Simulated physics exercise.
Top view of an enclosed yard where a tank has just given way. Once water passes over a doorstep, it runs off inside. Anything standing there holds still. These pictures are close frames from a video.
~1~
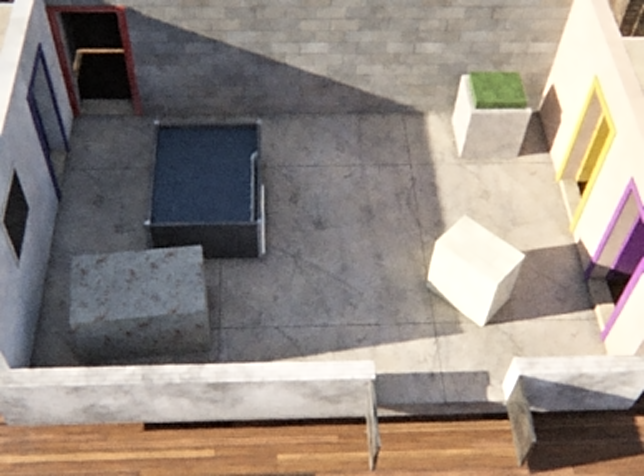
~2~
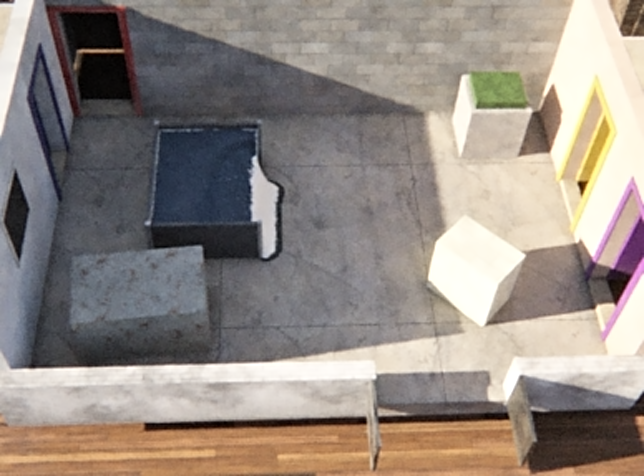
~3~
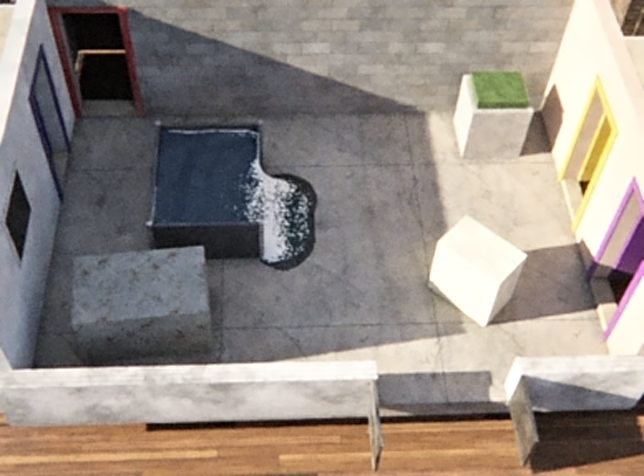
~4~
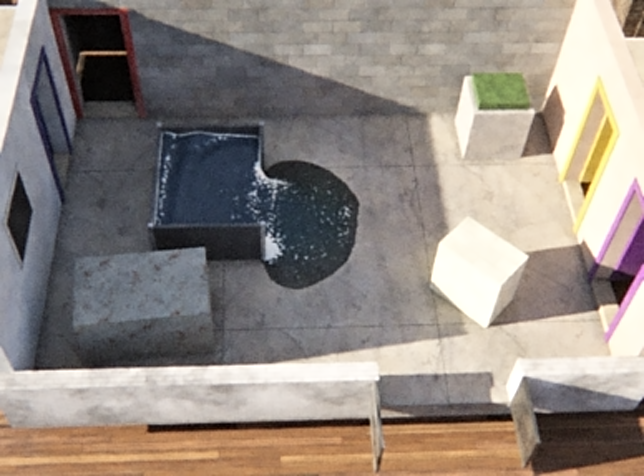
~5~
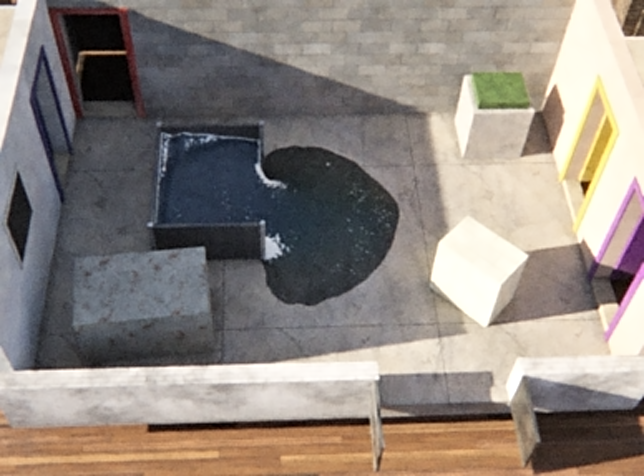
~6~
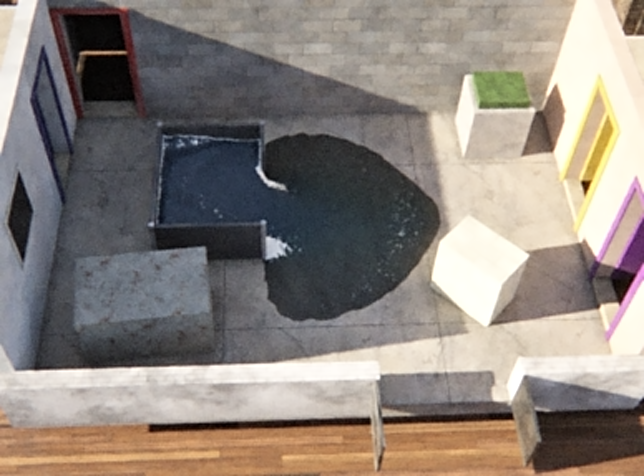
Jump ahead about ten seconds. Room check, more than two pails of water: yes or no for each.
Yellow door, yes; purple door, no; red door, no; blue door, no.
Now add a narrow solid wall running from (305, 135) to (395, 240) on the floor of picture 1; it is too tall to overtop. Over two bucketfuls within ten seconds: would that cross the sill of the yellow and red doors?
Record - yellow: Below the line; red: Below the line.
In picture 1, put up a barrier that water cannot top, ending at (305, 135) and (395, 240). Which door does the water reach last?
It is the door marked blue.
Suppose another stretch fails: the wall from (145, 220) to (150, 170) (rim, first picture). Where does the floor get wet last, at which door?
It's the one in yellow that comes last.
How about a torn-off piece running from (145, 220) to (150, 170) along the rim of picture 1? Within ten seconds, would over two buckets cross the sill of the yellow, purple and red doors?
Door by door, the yellow door misses the threshold, then the purple door misses the threshold, then the red door crosses the threshold.
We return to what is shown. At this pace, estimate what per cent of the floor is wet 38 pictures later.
Roughly 65 %.
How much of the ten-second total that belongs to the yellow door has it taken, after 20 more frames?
That comes out to 80 per cent by my count.
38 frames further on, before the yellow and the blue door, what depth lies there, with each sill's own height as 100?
First 100 percent, then 0 percent.
A moment on, water covers 40 % of the floor; the yellow door wet at the sill, nothing in, the purple door not reached, the red door not reached, the blue door not reached.
Next, water covers 55 % of the floor; the yellow door over two buckets in, the purple door wet at the sill, nothing in, the red door not reached, the blue door not reached.
Then, water covers 55 % of the floor; the yellow door far over two buckets in, the purple door wet at the sill, nothing in, the red door not reached, the blue door not reached.
Later, water covers 65 % of the floor; the yellow door far over two buckets in, the purple door wet at the sill, nothing in, the red door not reached, the blue door not reached.
In the end, water covers 85 % of the floor; the yellow door far over two buckets in, the purple door wet at the sill, nothing in, the red door wet at the sill, nothing in, the blue door wet at the sill, nothing in.
